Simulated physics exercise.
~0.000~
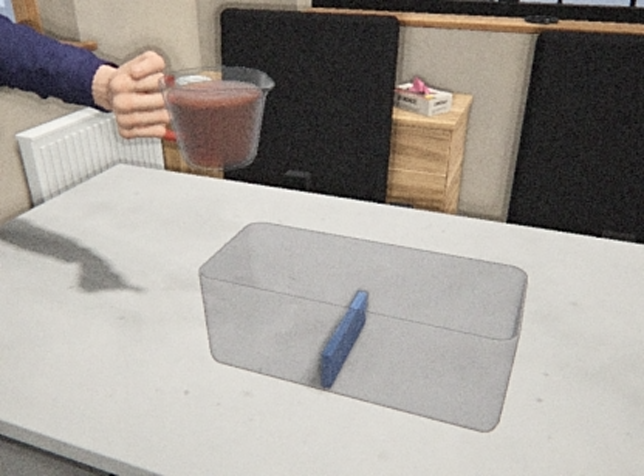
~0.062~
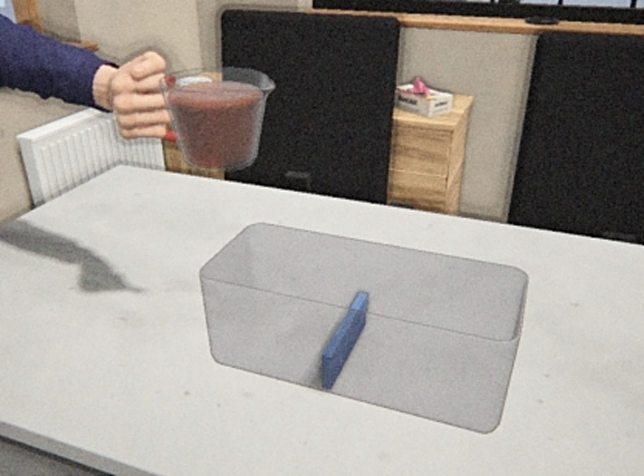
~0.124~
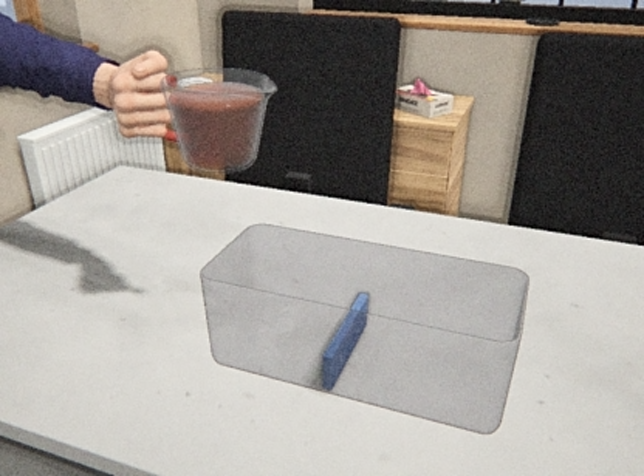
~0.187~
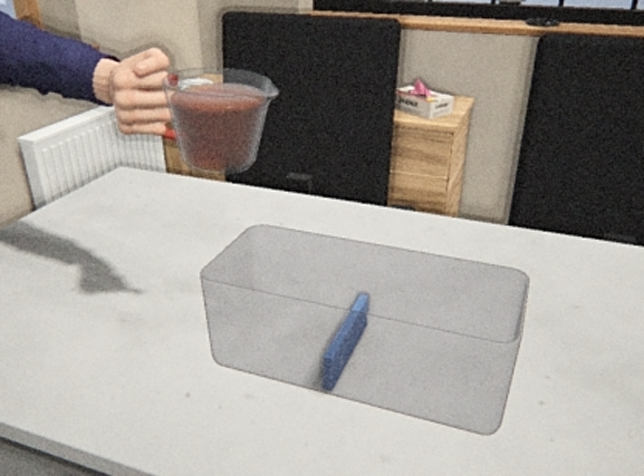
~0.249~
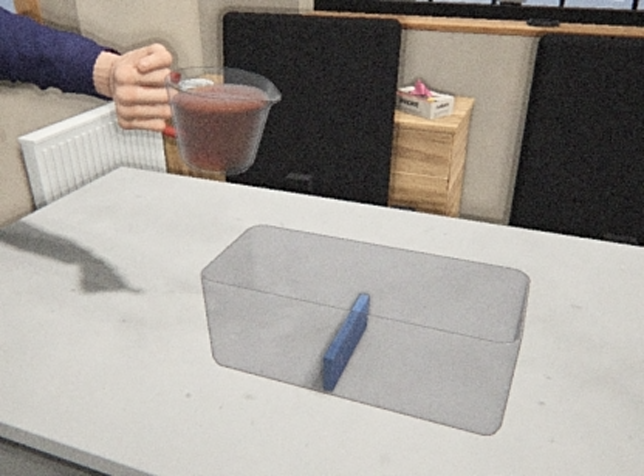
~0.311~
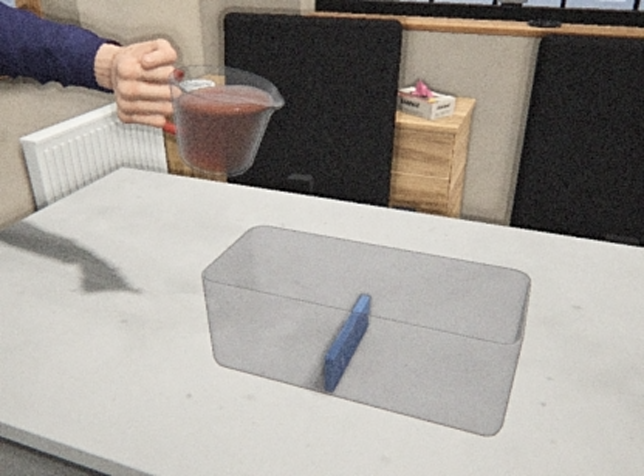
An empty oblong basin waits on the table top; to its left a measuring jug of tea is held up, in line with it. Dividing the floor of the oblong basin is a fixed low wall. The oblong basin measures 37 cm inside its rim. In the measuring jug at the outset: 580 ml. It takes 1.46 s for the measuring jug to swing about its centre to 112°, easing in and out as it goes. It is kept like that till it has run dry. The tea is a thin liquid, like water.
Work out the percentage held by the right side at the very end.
I would put it at 22 per cent.
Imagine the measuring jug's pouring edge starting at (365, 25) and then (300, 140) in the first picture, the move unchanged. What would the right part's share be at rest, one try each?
95 and 45 %.
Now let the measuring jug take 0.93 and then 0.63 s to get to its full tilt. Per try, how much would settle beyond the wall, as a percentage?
About 15 %, then about 10 %.
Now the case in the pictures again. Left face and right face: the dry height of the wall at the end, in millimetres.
Measured: Left around 32 mm, right around 48 mm.
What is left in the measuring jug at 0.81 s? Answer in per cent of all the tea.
About 60 percent.
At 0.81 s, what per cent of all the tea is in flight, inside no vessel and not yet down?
Roughly 24 percent.
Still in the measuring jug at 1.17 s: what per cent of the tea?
I reckon near 7 per cent still sits there.
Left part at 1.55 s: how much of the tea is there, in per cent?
Some 76 per cent.
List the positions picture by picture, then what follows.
Tilt 0°; pouring edge (272, 86); surface from (177, 86) to (262, 95); the oblong basin's rim runs from (225, 247) to (523, 304); the wall's top is at (346, 322), in the first picture.
Tilt 1°; pouring edge (273, 87); surface from (177, 87) to (263, 96), in the second picture.
Tilt 2°; pouring edge (275, 90); surface from (179, 88) to (264, 98), in the third picture.
Tilt 4°; pouring edge (277, 94); surface from (180, 89) to (265, 100), in the fourth picture.
Tilt 8°; pouring edge (279, 99); surface from (182, 90) to (269, 101), in the fifth picture.
Tilt 12°; pouring edge (282, 105); surface from (185, 92) to (275, 103), in the sixth picture.
Then, 0.81 s in, the tilt is 65° and 61 per cent is still to pour, 10 is left of the wall and 5 right of it.
Then, 1.17 s in, the tilt is 101° and 7 per cent is still to pour, 62 is left of the wall and 20 right of it.
Then, 1.55 s in, the tilt is 112° and 0 per cent is still to pour, 76 is left of the wall and 22 right of it.
Then, 1.96 s in, the tilt is 112° and 0 per cent is still to pour, 76 is left of the wall and 22 right of it.
Finally, 76 per cent lies left of the wall, 22 right of it and 2 outside.
